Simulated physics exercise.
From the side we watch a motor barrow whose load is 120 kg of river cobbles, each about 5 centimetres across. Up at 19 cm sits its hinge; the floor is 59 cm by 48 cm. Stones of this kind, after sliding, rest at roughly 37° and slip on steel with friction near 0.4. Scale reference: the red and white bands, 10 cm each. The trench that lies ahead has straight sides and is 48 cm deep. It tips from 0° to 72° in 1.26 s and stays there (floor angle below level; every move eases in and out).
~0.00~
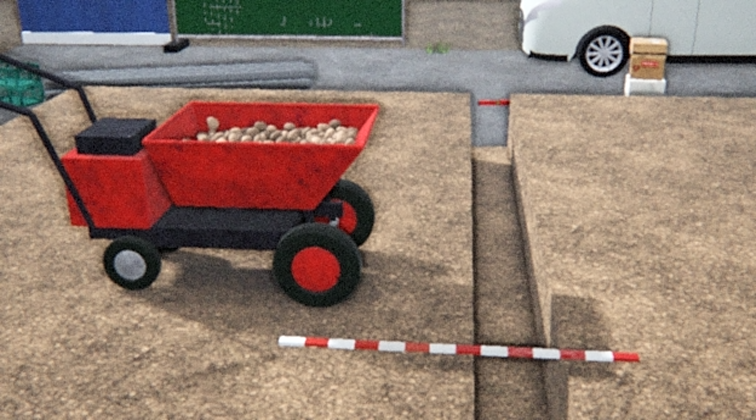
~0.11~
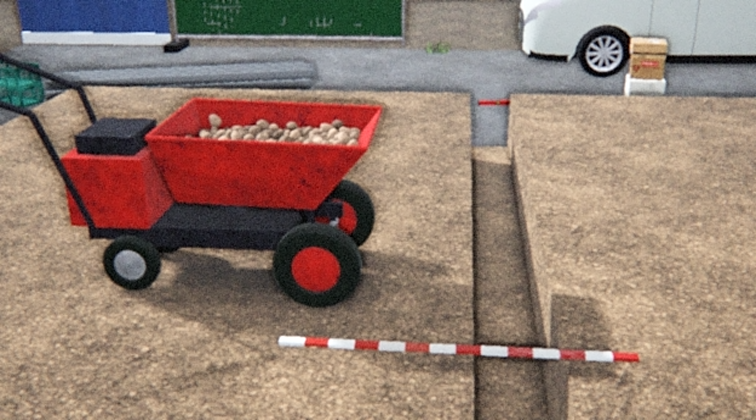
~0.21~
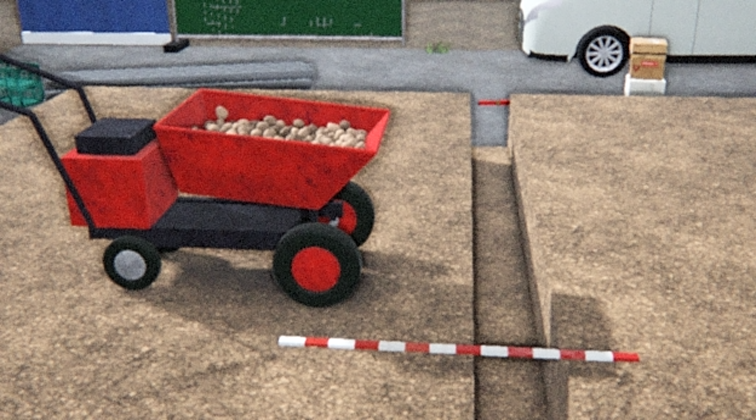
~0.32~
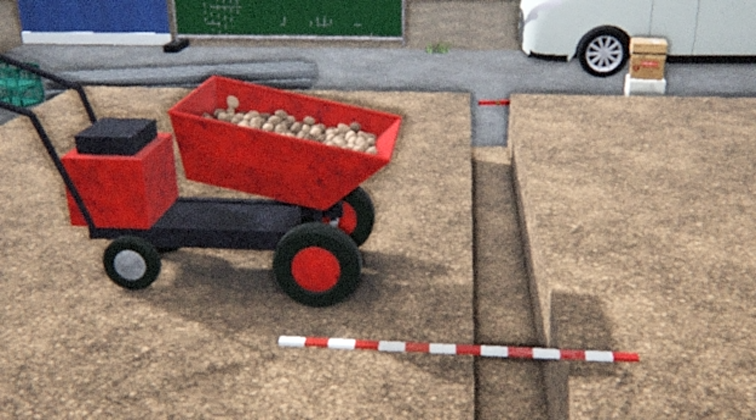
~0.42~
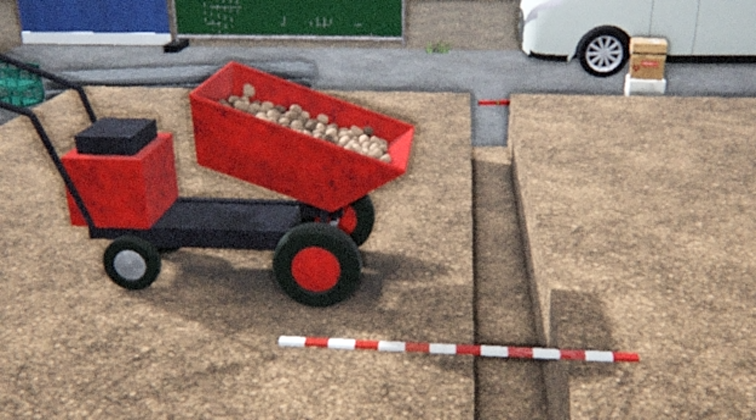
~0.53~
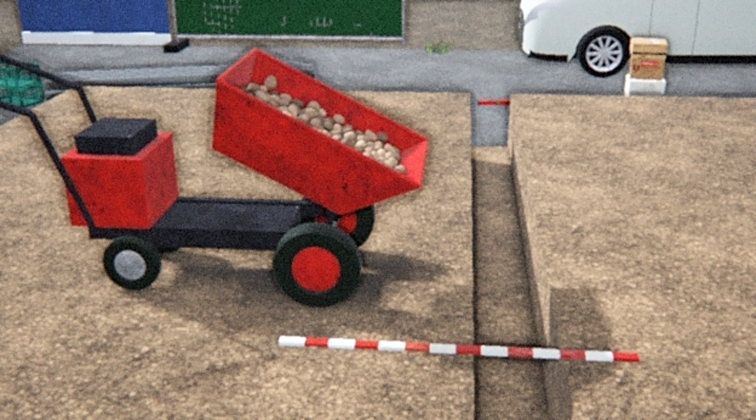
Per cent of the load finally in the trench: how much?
Approx. 100 %.
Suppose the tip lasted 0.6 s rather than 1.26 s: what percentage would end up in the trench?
Roughly 95 per cent would.
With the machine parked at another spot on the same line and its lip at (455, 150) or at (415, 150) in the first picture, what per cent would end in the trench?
Some 35 and some 75 per cent, in that order.
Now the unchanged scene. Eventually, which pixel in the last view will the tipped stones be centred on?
Look at roughly (509, 358).
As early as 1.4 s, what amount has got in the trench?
Some 40 per cent.
After 0.9 s the floor is at 60°; 100 % in the skip; the foremost stones are at (454, 229).
After 1.4 s the floor is at 72°; 58 % in the skip, 2 % short of the trench, 39 % in the trench; the foremost stones are at (542, 344).
After 1.7 s the floor is at 72°; 23 % in the skip, 2 % short of the trench, 75 % in the trench; the foremost stones are at (539, 354).
After 3.7 s the floor is at 72°; 0 % in the skip, 100 % in the trench; the foremost stones are at (540, 369).
